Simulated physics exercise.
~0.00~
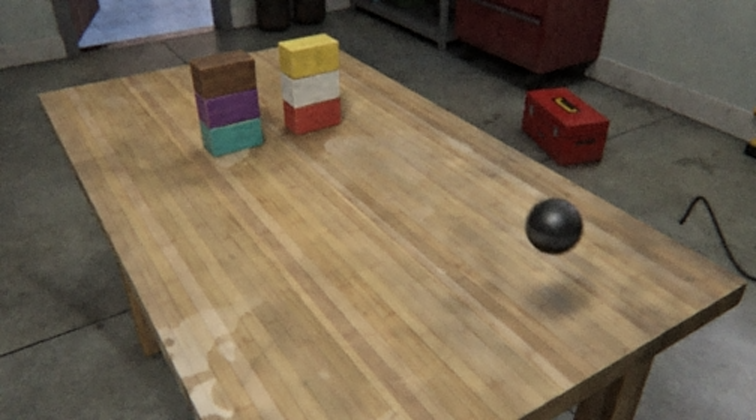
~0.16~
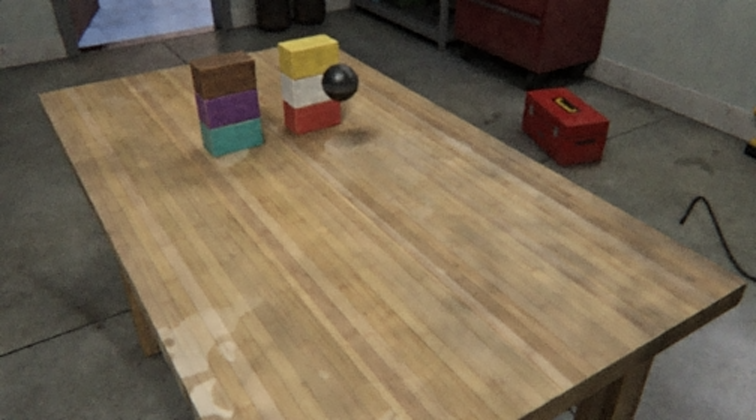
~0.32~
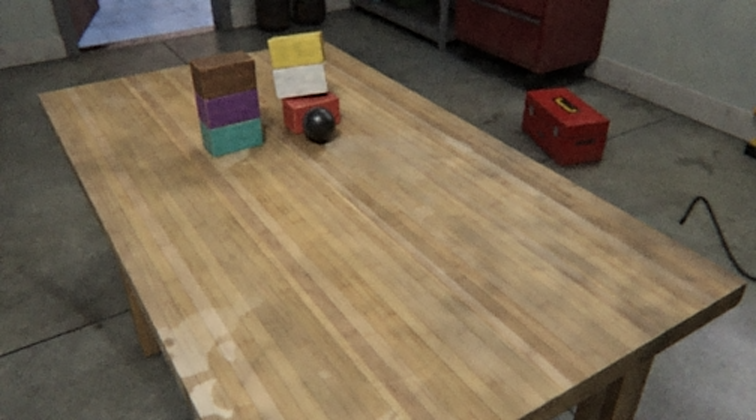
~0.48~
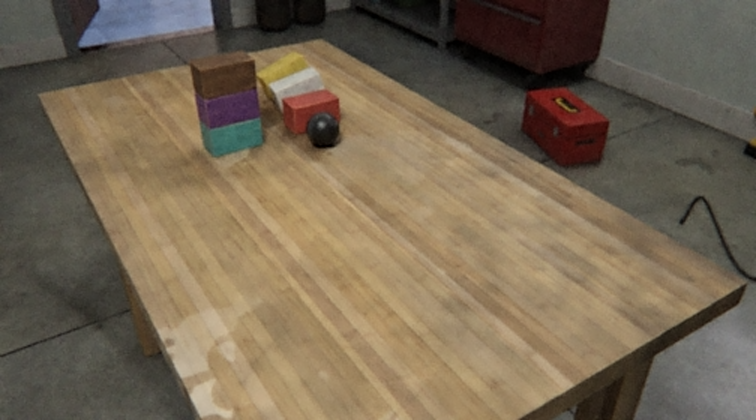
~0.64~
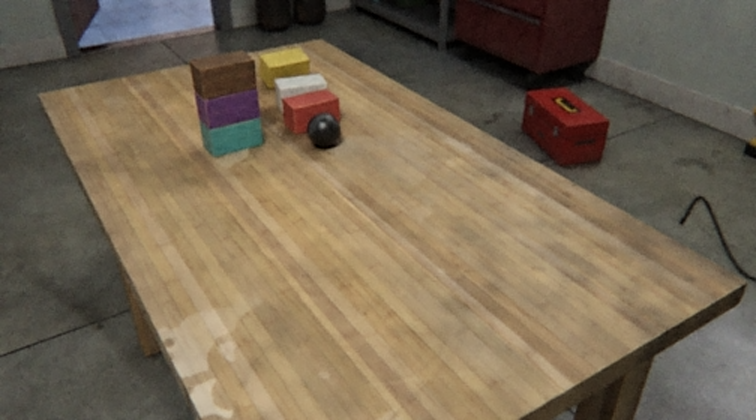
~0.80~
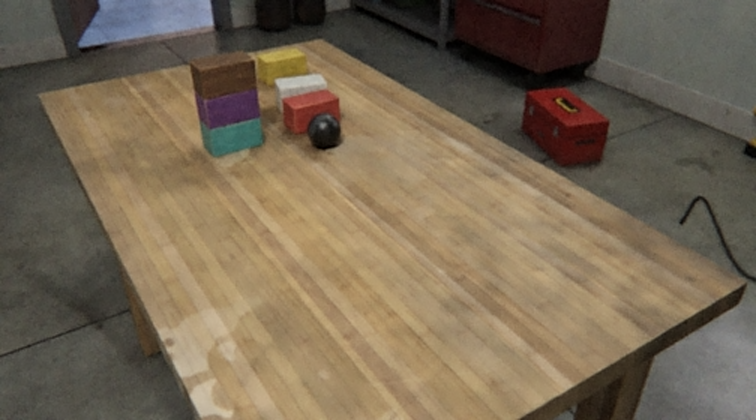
A black ball flies left over a wooden table toward two stacks of coloured blocks and hits the right one, tipping the yellow and white blocks off the red block. They come to rest behind it, the ball settles in front, and the brown, purple and turquoise stack stays standing.
